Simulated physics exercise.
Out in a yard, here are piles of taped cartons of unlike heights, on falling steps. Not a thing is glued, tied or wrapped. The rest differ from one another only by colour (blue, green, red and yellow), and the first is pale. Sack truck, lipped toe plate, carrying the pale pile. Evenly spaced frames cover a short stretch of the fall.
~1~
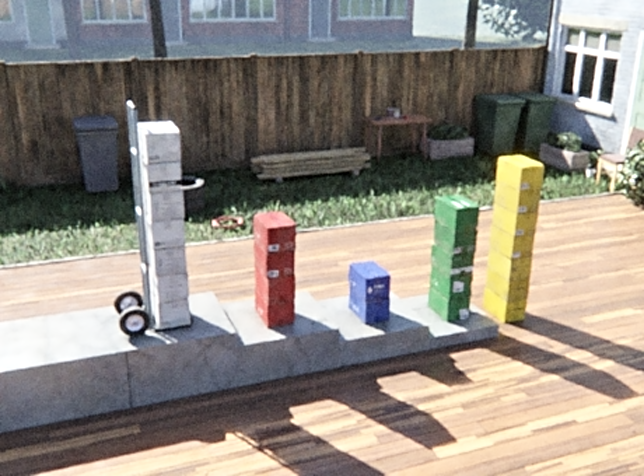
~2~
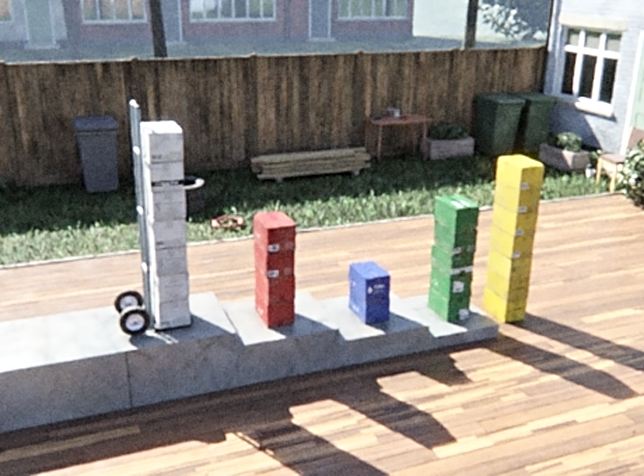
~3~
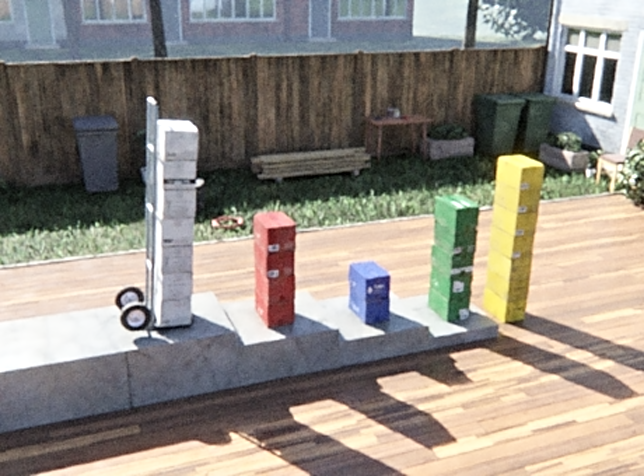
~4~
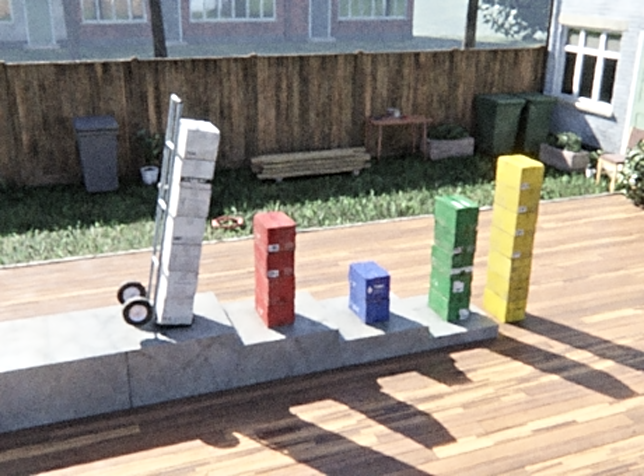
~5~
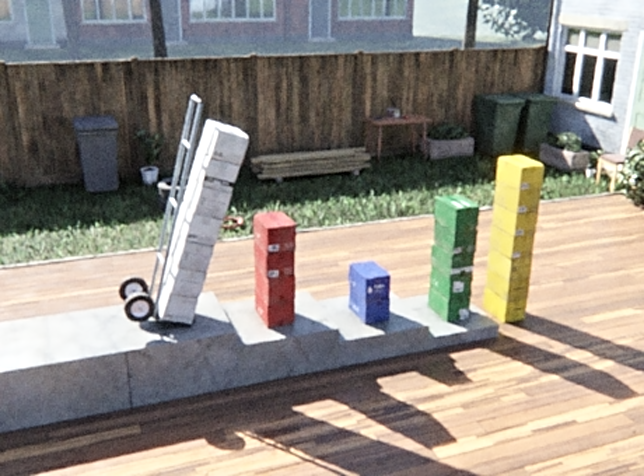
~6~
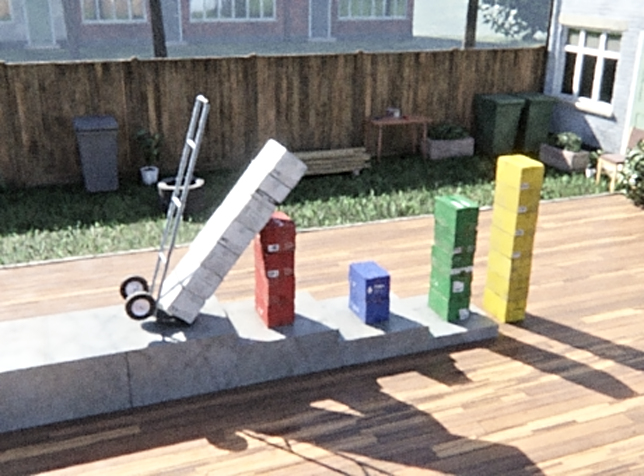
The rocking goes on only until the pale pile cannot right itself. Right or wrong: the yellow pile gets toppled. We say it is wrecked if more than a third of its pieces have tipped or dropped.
Wrong.
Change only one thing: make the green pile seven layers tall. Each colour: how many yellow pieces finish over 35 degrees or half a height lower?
Yellow count: 0.
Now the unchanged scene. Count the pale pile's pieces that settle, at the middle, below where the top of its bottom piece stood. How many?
Counting them up gives 6.
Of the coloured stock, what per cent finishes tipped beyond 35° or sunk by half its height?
Some 20 in a hundred of them.
Soon, 7 of the pale pile down; none of the 7 yellow cartons down (0 of 18 in all colours); top yellow carton unmoved; top red carton tipped barely.
A while on, 7 of the pale pile down; none of the 7 yellow cartons down (0 of 18 in all colours); top yellow carton unmoved; top red carton tipped clearly.
Towards the end, 7 of the pale pile down; none of the 7 yellow cartons down (3 of 18 in all colours); top yellow carton unmoved; top red carton tipped steeply, about its own height lower.
Then, 7 of the pale pile down; none of the 7 yellow cartons down (4 of 18 in all colours); top yellow carton unmoved; top red carton tipped steeply, some four heights lower.
Finally, 7 of the pale pile down; none of the 7 yellow cartons down (4 of 18 in all colours); top yellow carton unmoved; top blue carton tipped well over, half its height lower. Seen by the last camera, middles, top yellow carton near (520, 173), top blue carton near (397, 283).
